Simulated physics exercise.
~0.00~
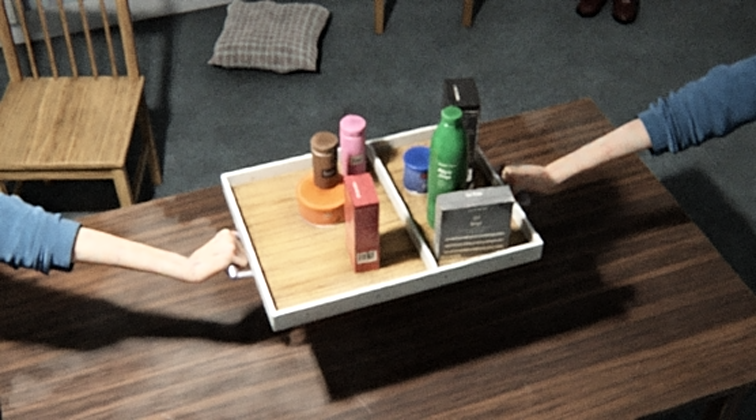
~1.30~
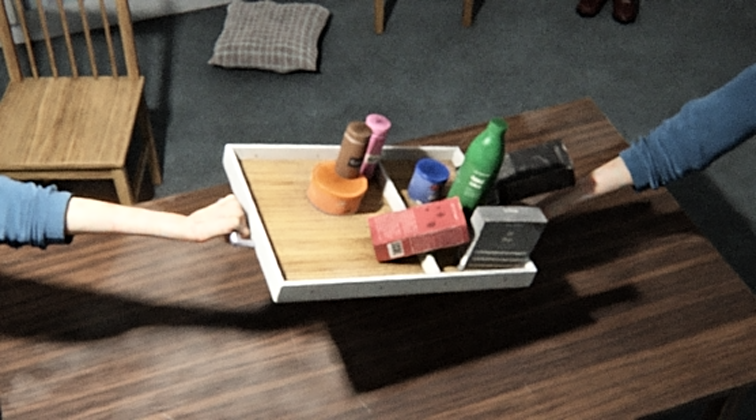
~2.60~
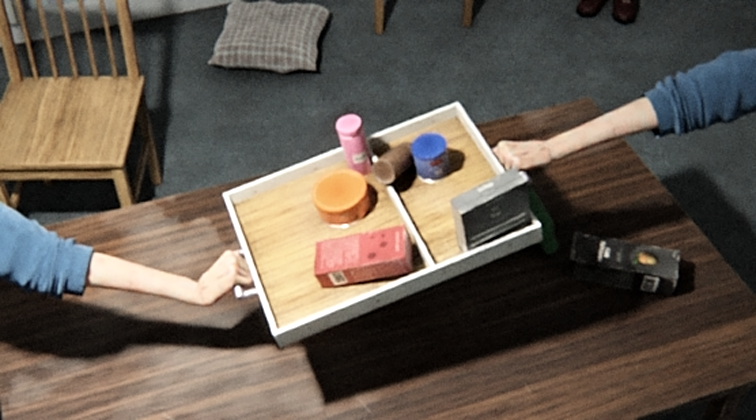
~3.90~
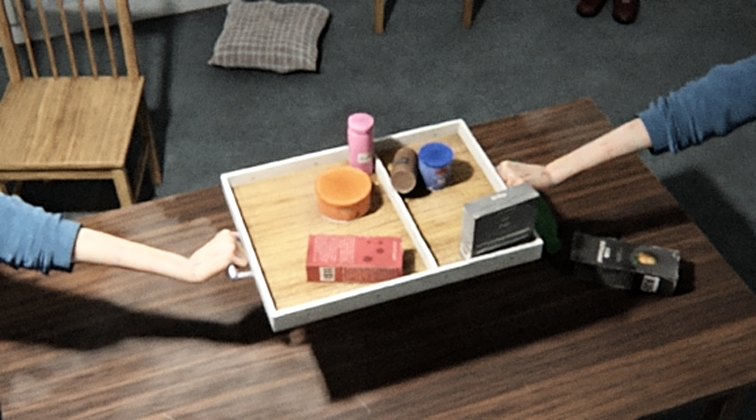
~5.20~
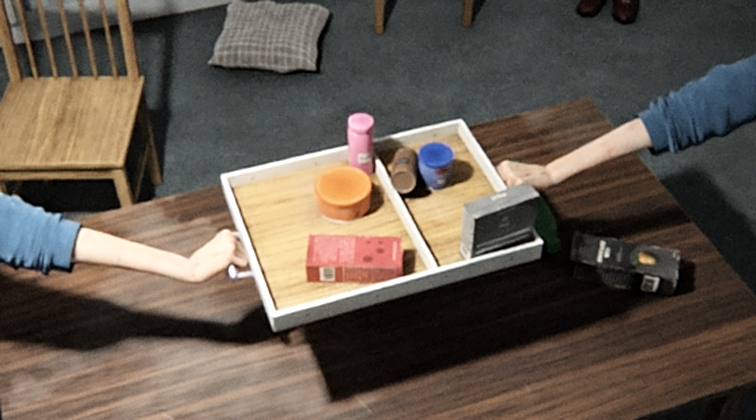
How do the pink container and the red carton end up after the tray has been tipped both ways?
The pink container is still standing on the tray, while the red carton has toppled and lies on its side.
